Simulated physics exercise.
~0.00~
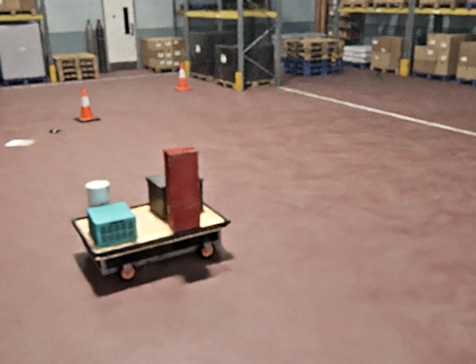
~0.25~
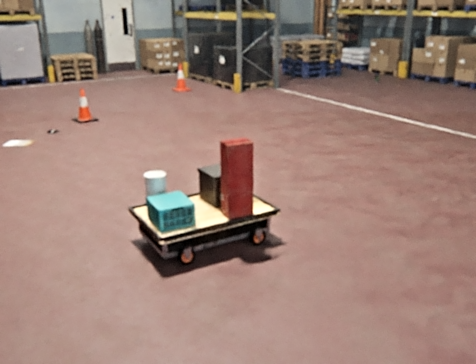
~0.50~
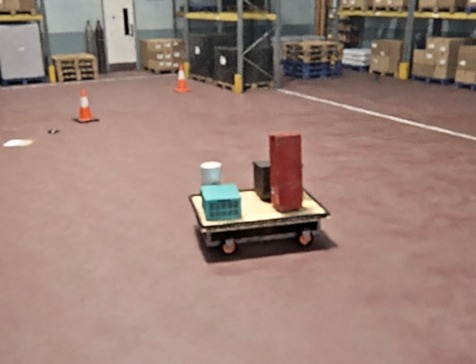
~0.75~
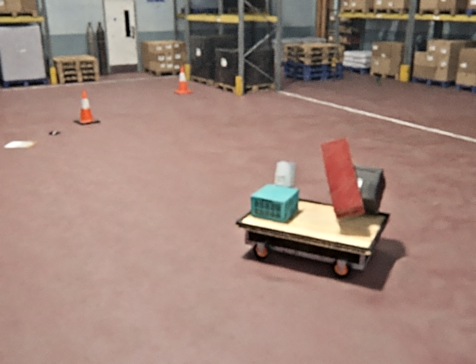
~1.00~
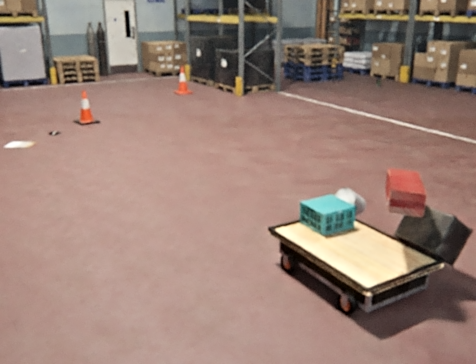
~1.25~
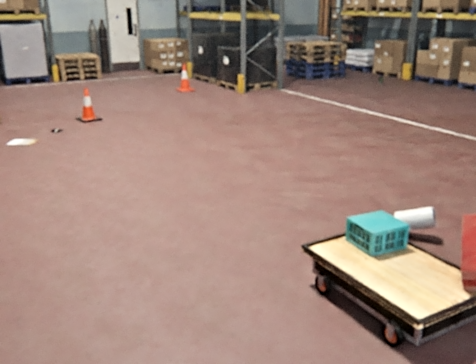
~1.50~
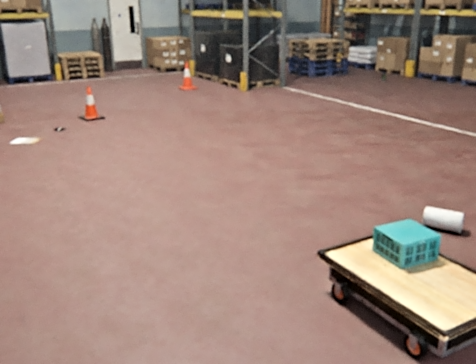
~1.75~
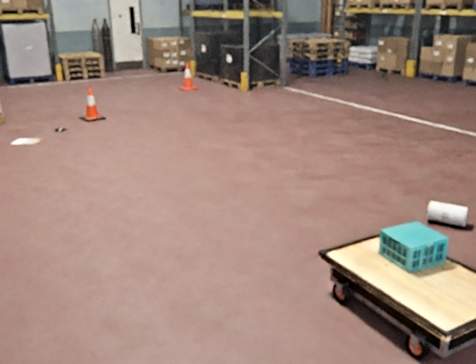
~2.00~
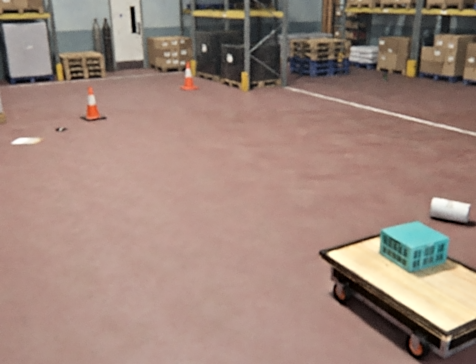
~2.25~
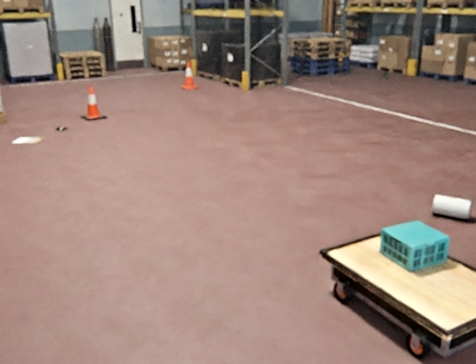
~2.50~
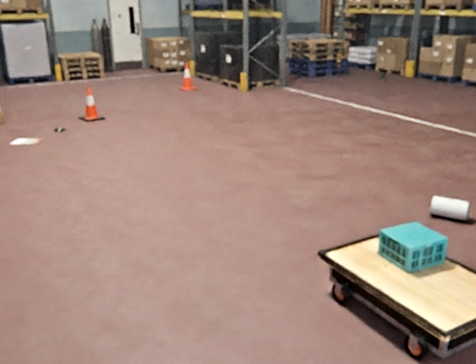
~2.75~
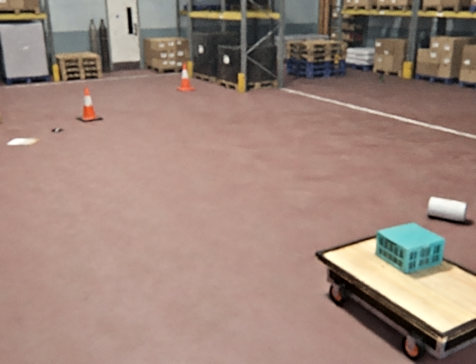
We see a low wheeled cart carry a red box, a black tote, a turquoise crate and a white canister rightward across a warehouse floor, turning as the box, tote and canister tip and fall off, then stopping with only the crate aboard and the canister lying beyond.
